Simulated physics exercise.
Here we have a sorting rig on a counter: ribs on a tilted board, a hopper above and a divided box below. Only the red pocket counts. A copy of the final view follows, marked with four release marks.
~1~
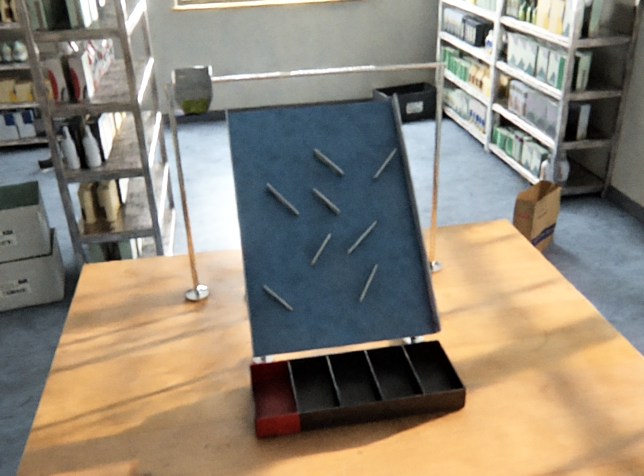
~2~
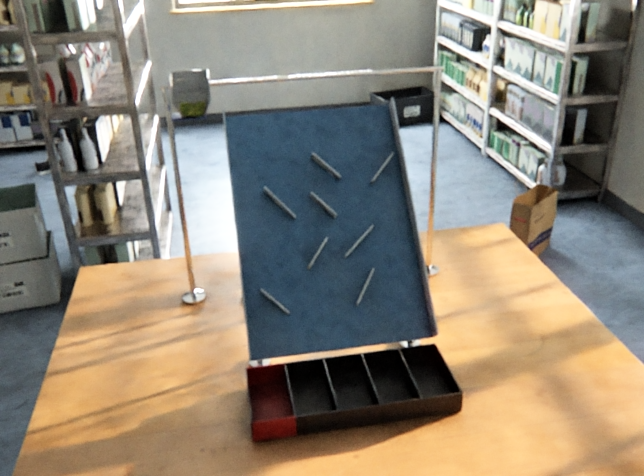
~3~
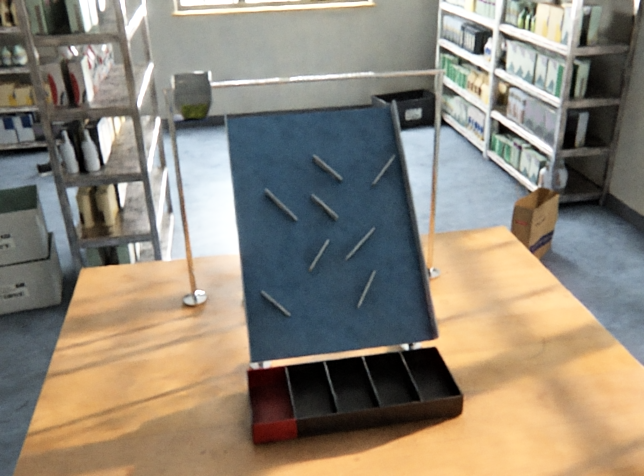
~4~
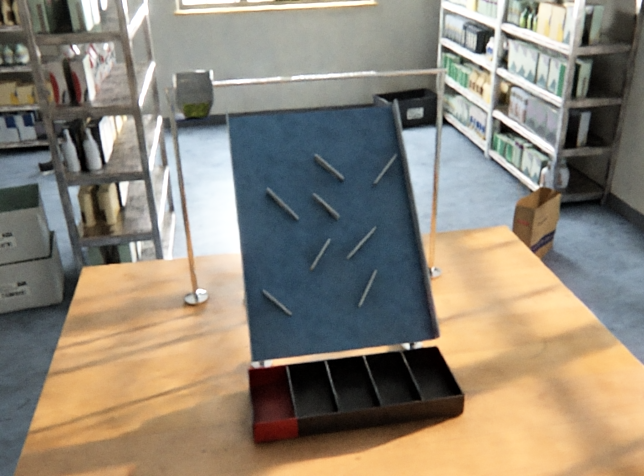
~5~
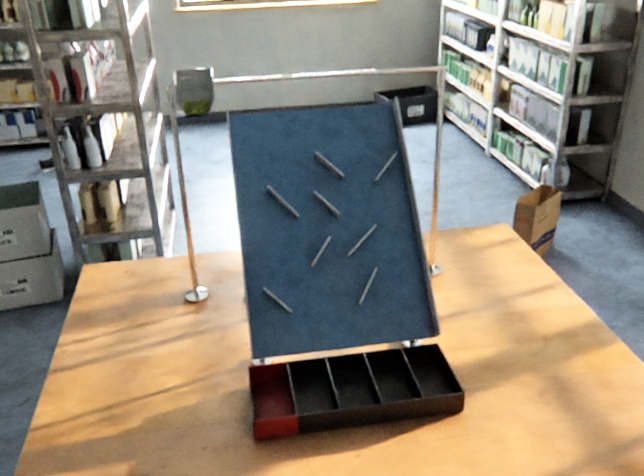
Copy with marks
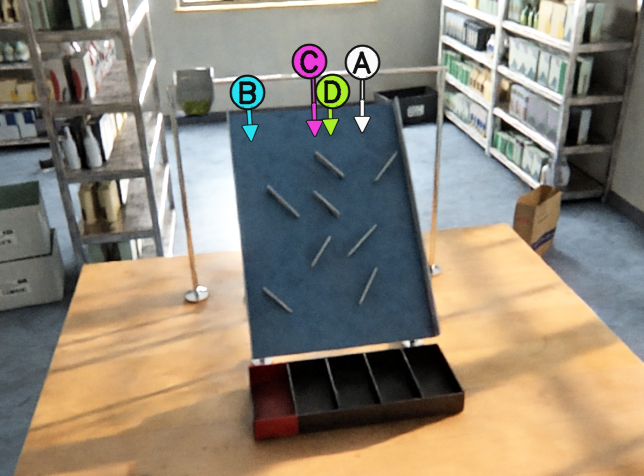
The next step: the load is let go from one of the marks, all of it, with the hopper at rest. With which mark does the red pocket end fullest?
Mark B does it best.
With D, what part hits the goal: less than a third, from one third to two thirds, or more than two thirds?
Mark D gives less than a third.
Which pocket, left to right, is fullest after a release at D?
The fifth from the left.
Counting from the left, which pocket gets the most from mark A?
It is the second one.
On the marked copy, mark A meets the board at (362, 126); mark B meets the board at (250, 135); mark C meets the board at (314, 130); mark D meets the board at (330, 129).
With A, a small part in the red pocket, most in other pockets, a small part outside the box.
With B, about half in the red pocket, about half in other pockets, a stray few outside the box.
With C, a stray few in the red pocket, nearly all in other pockets, a small part outside the box.
With D, a stray few in the red pocket, nearly all in other pockets.
